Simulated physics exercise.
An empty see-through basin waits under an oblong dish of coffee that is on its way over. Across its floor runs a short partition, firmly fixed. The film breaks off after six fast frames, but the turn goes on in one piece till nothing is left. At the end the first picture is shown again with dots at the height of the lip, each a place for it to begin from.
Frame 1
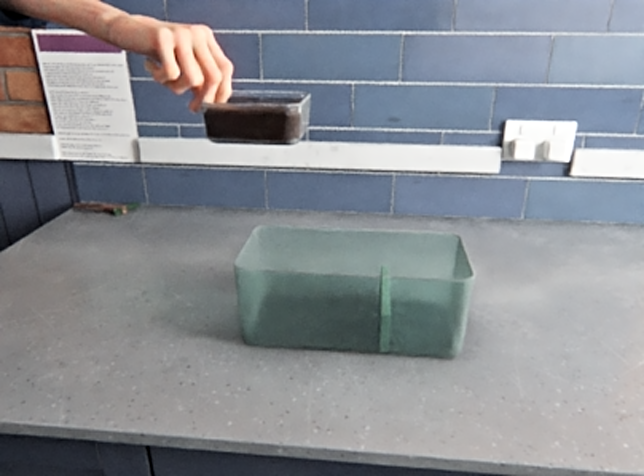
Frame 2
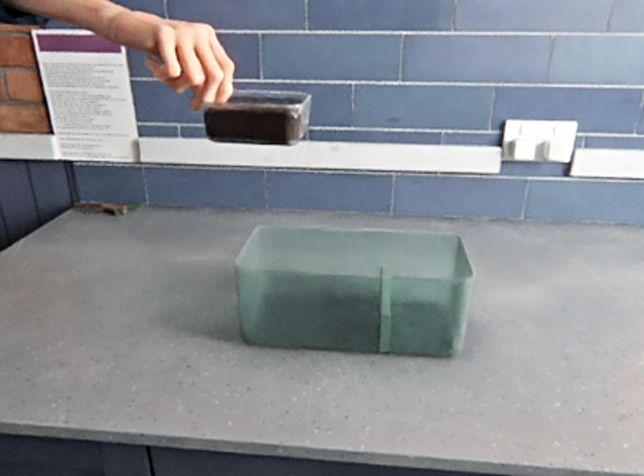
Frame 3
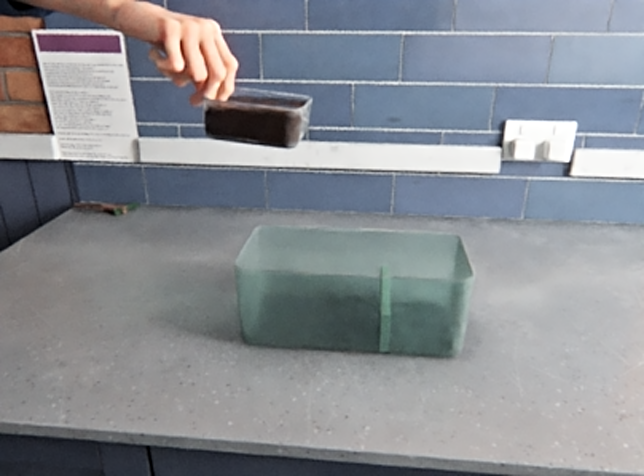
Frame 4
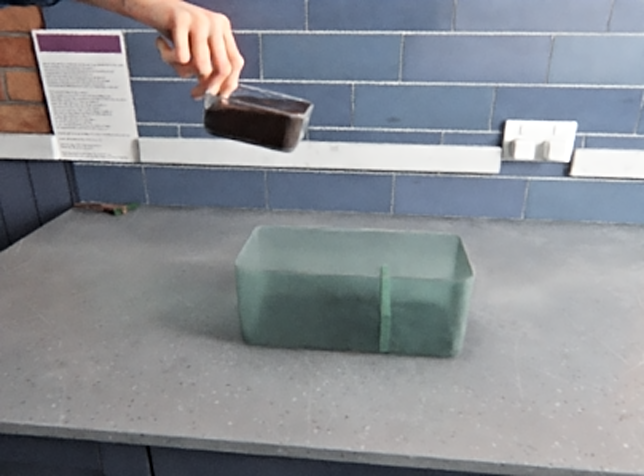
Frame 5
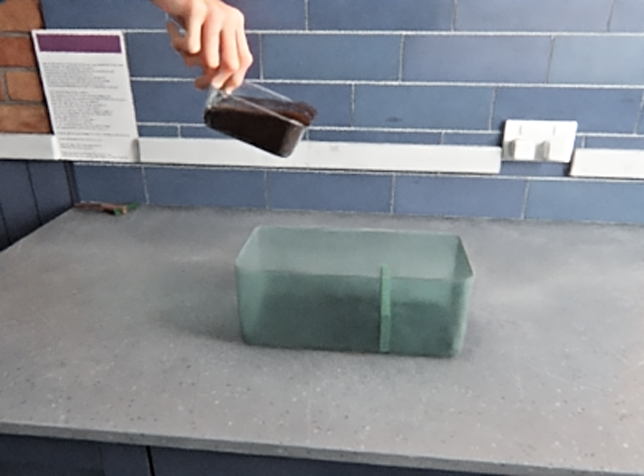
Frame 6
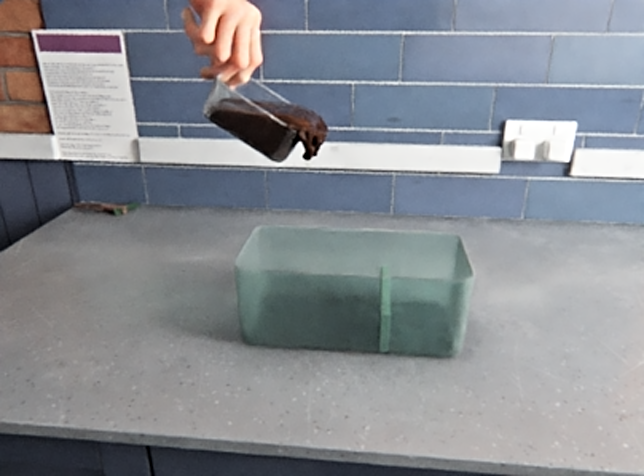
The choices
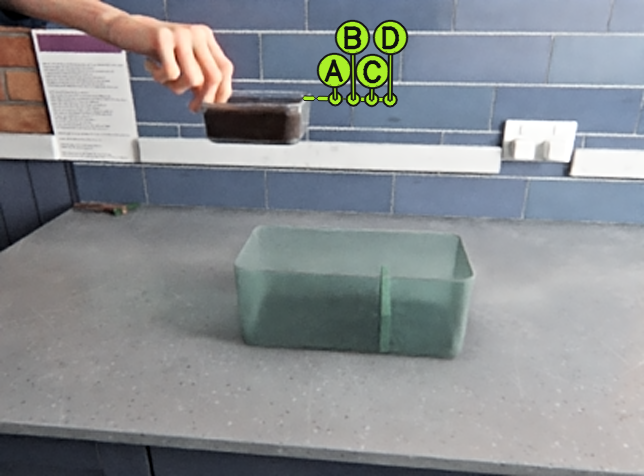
The clip shows a hand holding a small clear dish of dark coffee above an empty see-through green basin with a short partition, then tilting it rightward until some of the coffee slides over the lip.
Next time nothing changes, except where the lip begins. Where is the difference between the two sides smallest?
Choose A.
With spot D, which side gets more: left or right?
The right one.
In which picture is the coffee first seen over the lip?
Picture 5.
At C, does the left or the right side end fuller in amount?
More ends on the right.
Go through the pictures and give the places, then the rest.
Upright, lip at (304, 98); basin from (242, 339) to (461, 353); top of the wall at (385, 287); nothing has left yet.
Upright, lip at (305, 99); nothing has left yet.
Tipped about 6°, lip at (306, 103); nothing has left yet.
Tipped about 12°, lip at (307, 108); nothing has left yet.
Tipped about 22°, lip at (308, 116); coffee is over the lip, down to (312, 119).
Tipped about 32°, lip at (307, 126); coffee is over the lip, down to (314, 152).
On the marked copy, A at (335, 98); B at (353, 99); C at (371, 99); D at (390, 99).
With A, about 48 % ends left of the wall and 51 % right of it.
With B, about 26 % ends left of the wall and 72 % right of it.
With C, about 20 % ends left of the wall and 78 % right of it.
With D, about 16 % ends left of the wall and 82 % right of it.
